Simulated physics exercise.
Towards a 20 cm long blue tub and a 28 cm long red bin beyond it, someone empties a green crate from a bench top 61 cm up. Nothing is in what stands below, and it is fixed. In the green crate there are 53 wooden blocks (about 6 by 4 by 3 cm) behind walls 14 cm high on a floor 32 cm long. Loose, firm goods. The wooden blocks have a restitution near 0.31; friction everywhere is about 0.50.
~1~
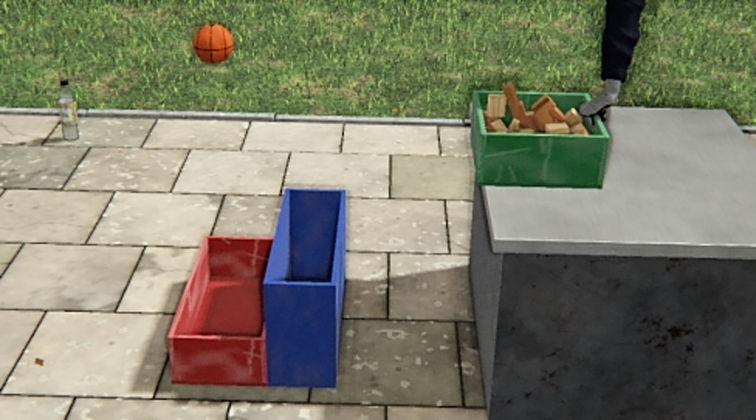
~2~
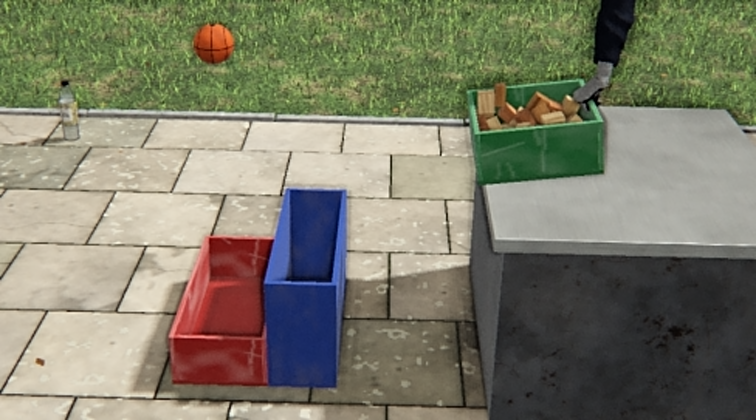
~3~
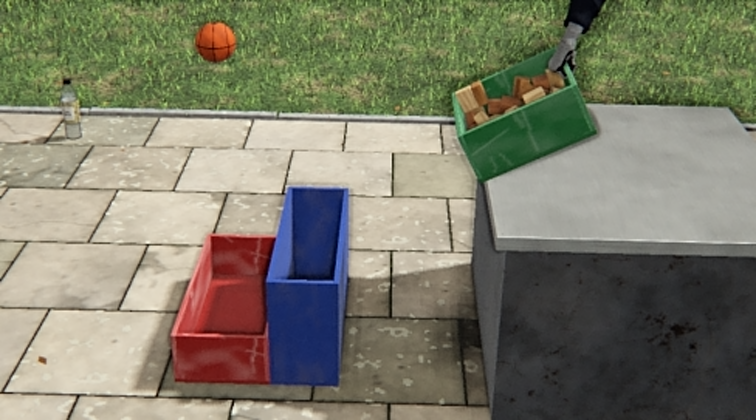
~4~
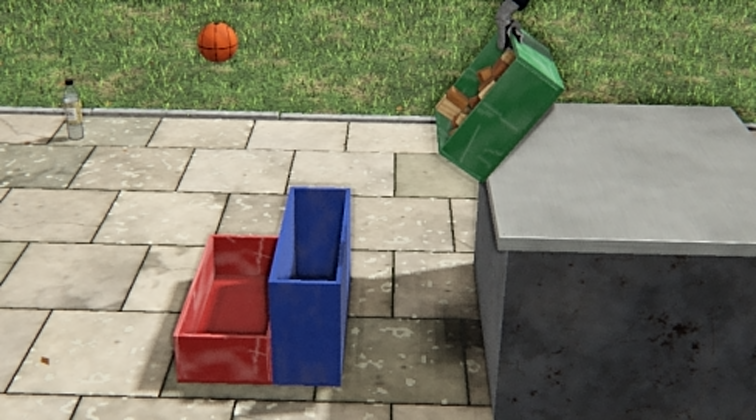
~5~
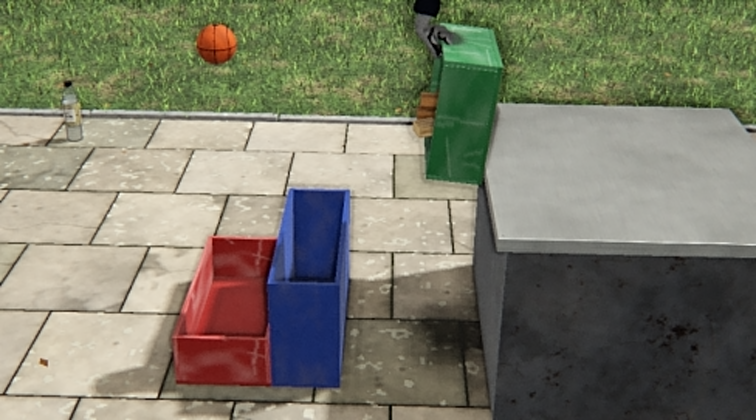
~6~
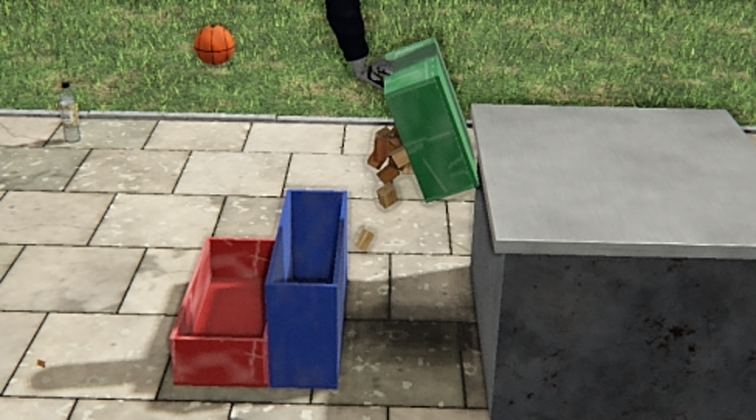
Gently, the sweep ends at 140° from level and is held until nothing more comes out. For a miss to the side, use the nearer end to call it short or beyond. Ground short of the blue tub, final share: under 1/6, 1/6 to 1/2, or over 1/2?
Over 1/2.
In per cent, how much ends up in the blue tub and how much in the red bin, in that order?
I'd put it at about 10 percent, then about 0 percent.
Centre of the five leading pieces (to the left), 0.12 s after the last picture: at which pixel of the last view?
Around pixel (347, 233).
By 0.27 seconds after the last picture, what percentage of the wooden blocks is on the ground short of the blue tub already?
30 %.
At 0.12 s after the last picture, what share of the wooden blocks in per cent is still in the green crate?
Some 55 per cent.
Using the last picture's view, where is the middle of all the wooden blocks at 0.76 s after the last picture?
The middle lies close to (373, 325).
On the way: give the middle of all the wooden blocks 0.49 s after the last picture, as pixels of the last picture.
It's centred at about (376, 320).
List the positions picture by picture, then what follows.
In the first frame (we follow the rim corner now nearest the camera), green crate at (604, 136); red bin at (261, 339); tilt 0°; nothing out yet.
Green crate at (598, 121); tilt 8°, in the second frame.
Green crate at (572, 86); tilt 27°, in the third frame.
Green crate at (516, 59); tilt 54°, in the fourth frame.
Green crate at (444, 64); tilt 84°, in the fifth frame.
Green crate at (385, 98); red bin at (263, 340); tilt 111°; 13 out, the lowest block at (364, 240), in the sixth frame.
Then, 0.12 s after the last picture, tilt 125°; 30 still in the green crate, 1 on the ground short of the blue tub and 22 in the air.
Then, 0.27 s after the last picture, tilt 136°; 10 still in the green crate, 2 in the blue tub, 15 on the ground short of the blue tub and 26 in the air.
Then, 0.49 s after the last picture, tilt 140°; 4 in the blue tub, 34 on the ground short of the blue tub and 15 in the air.
Outcome (0.76 s after the last picture), 4 in the blue tub and 49 on the ground short of the blue tub. Asked share, 49 of 53, 92 per cent.
